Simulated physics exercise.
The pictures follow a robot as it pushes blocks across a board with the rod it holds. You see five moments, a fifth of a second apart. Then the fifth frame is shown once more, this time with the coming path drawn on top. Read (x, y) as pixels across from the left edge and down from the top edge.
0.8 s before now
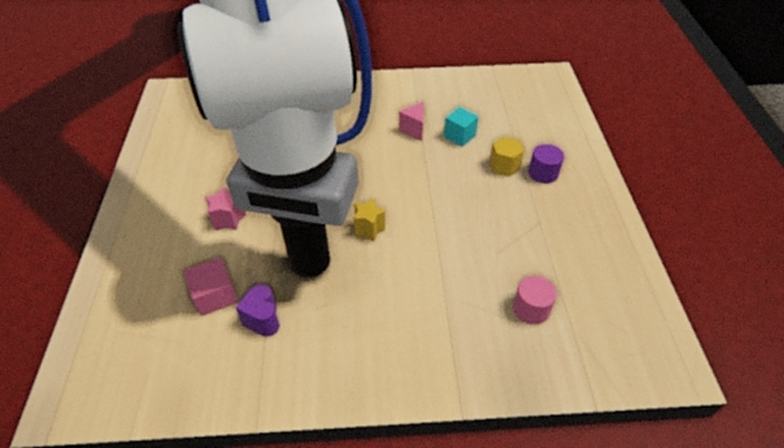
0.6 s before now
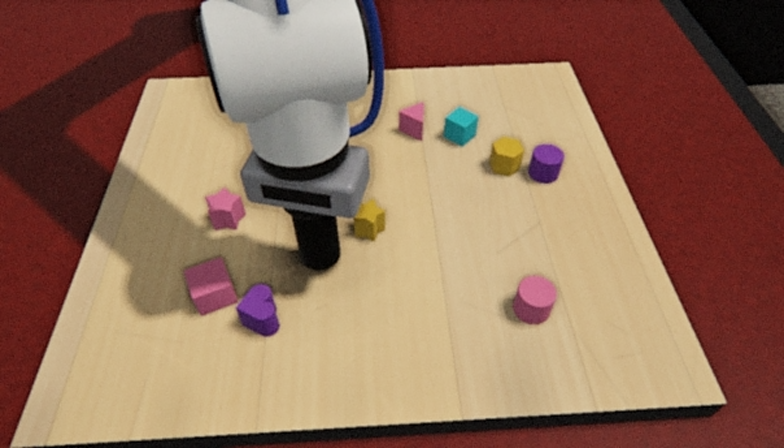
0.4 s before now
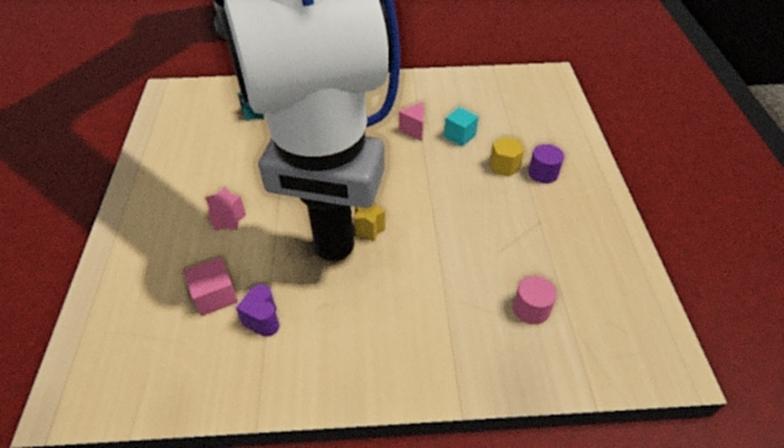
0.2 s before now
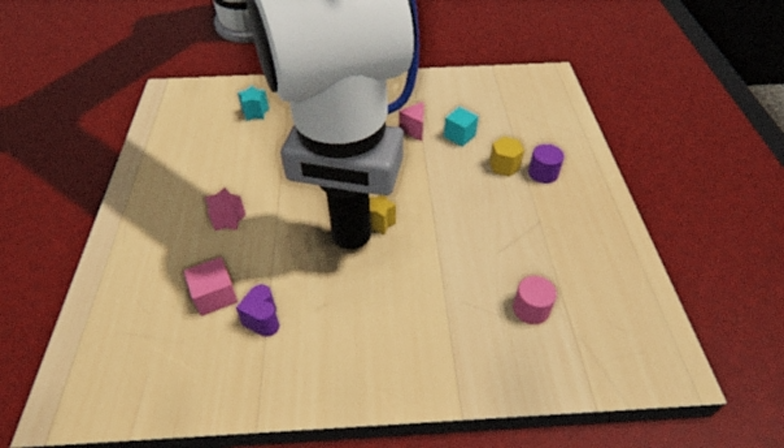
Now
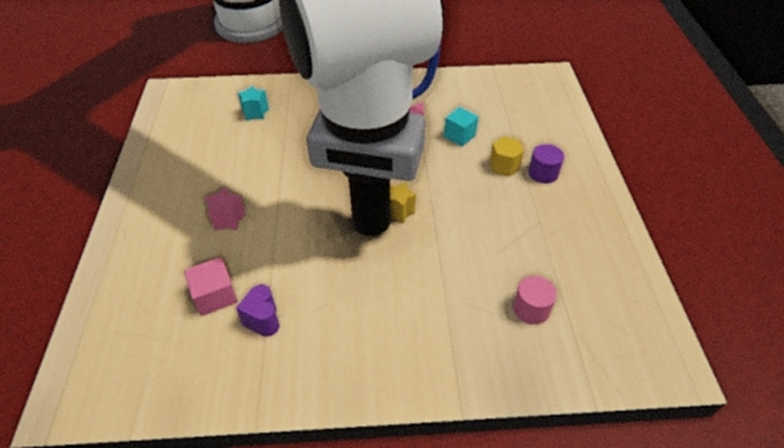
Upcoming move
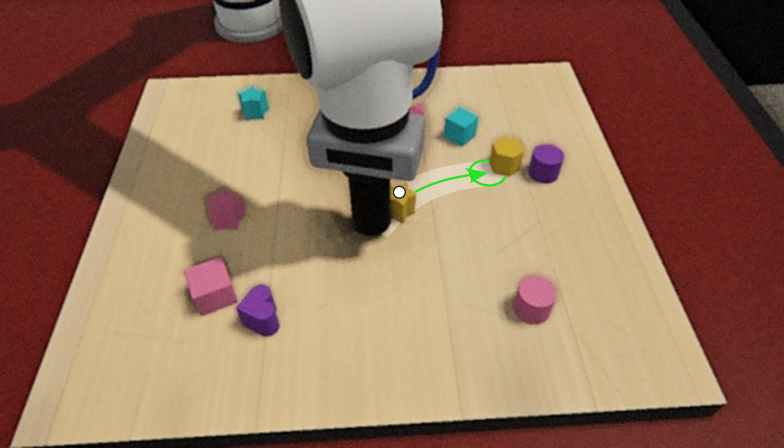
A robot arm moves its black rod up and right, pushing a yellow star the same way.
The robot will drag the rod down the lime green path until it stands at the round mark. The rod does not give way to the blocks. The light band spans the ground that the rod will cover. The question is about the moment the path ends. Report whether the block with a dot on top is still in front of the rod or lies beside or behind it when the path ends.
The block with a dot on top stays in front.
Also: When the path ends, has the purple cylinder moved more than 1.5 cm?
No
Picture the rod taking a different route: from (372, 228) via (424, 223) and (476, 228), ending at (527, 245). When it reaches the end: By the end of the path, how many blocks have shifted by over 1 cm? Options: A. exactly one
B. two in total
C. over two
I choose A.
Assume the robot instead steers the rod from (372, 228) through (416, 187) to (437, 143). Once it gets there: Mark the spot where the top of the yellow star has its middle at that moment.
Top centre: (449, 170).
Path on the board, from (372, 228) via (403, 199) and (443, 181), ending at (487, 173); the dot is on the yellow star.
What follows on the original path. One third of the way, rod (403, 192); yellow star (434, 175), turned 55° clockwise.
Two thirds of the way, rod (444, 174); yellow star (475, 161), turned 65° clockwise.
At the end, rod (489, 166); yellow star (521, 155), turned 70° clockwise; turquoise square in place; yellow hexagonal block (532, 138), turned 35° anticlockwise; purple cylinder (558, 154).
